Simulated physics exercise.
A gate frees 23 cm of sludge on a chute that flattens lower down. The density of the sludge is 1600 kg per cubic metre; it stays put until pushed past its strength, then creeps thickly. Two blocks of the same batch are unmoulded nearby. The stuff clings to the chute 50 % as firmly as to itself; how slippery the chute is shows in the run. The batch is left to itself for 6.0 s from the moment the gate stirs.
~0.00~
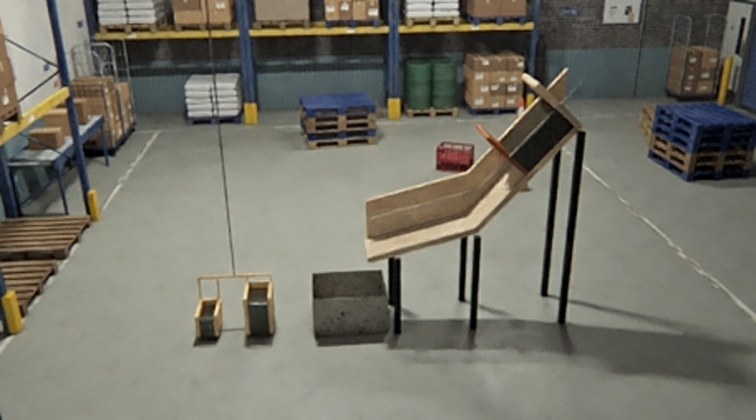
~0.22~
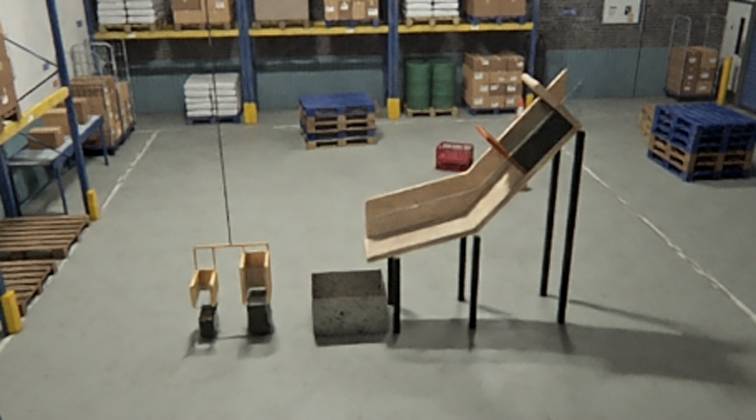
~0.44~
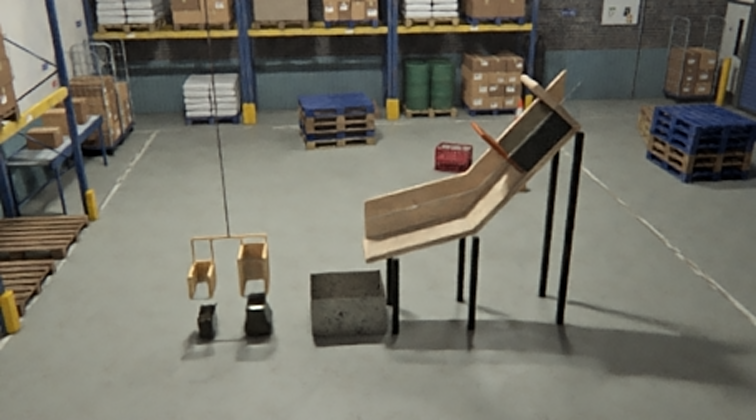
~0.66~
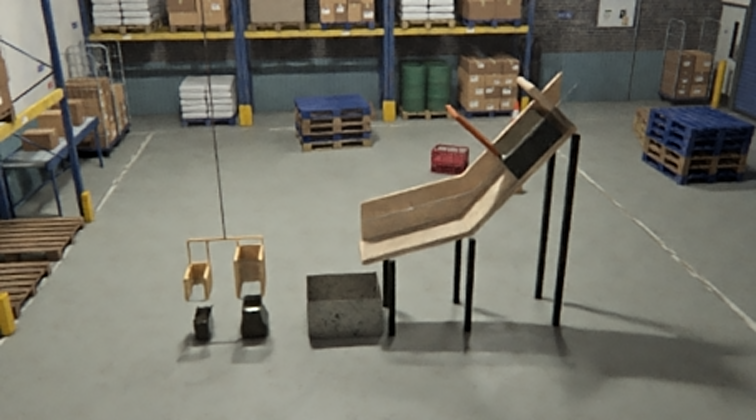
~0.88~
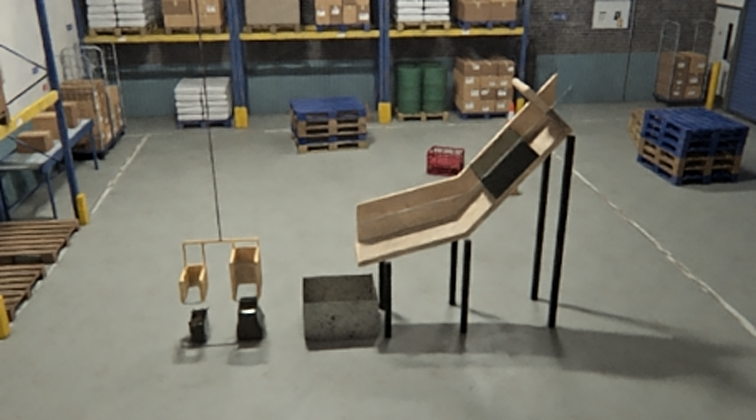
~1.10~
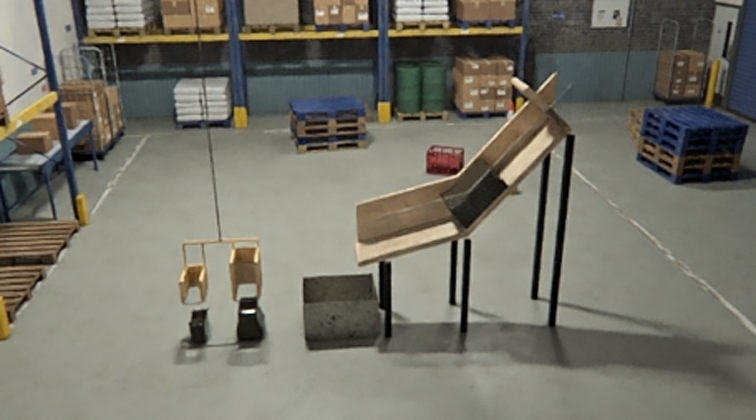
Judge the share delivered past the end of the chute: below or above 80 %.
Expect above 80 %.
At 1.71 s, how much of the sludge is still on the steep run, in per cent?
Near 0 %.
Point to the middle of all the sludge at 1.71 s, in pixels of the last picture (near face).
Around (377, 250).
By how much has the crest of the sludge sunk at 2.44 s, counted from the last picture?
About 94 cm.
By 1.71 s, none is on the steep run, all on the flatter one and 0 % past the end.
By 2.44 s, none is on the steep run, 14 % on the flatter one and 86 % past the end.
By 3.17 s, none is on the steep run, none on the flatter one and 100 % past the end.
By 3.89 s, none is on the steep run, none on the flatter one and 100 % past the end.
By 6.39 s, at the end, none is on the steep run, none on the flatter one and 100 % past the end.
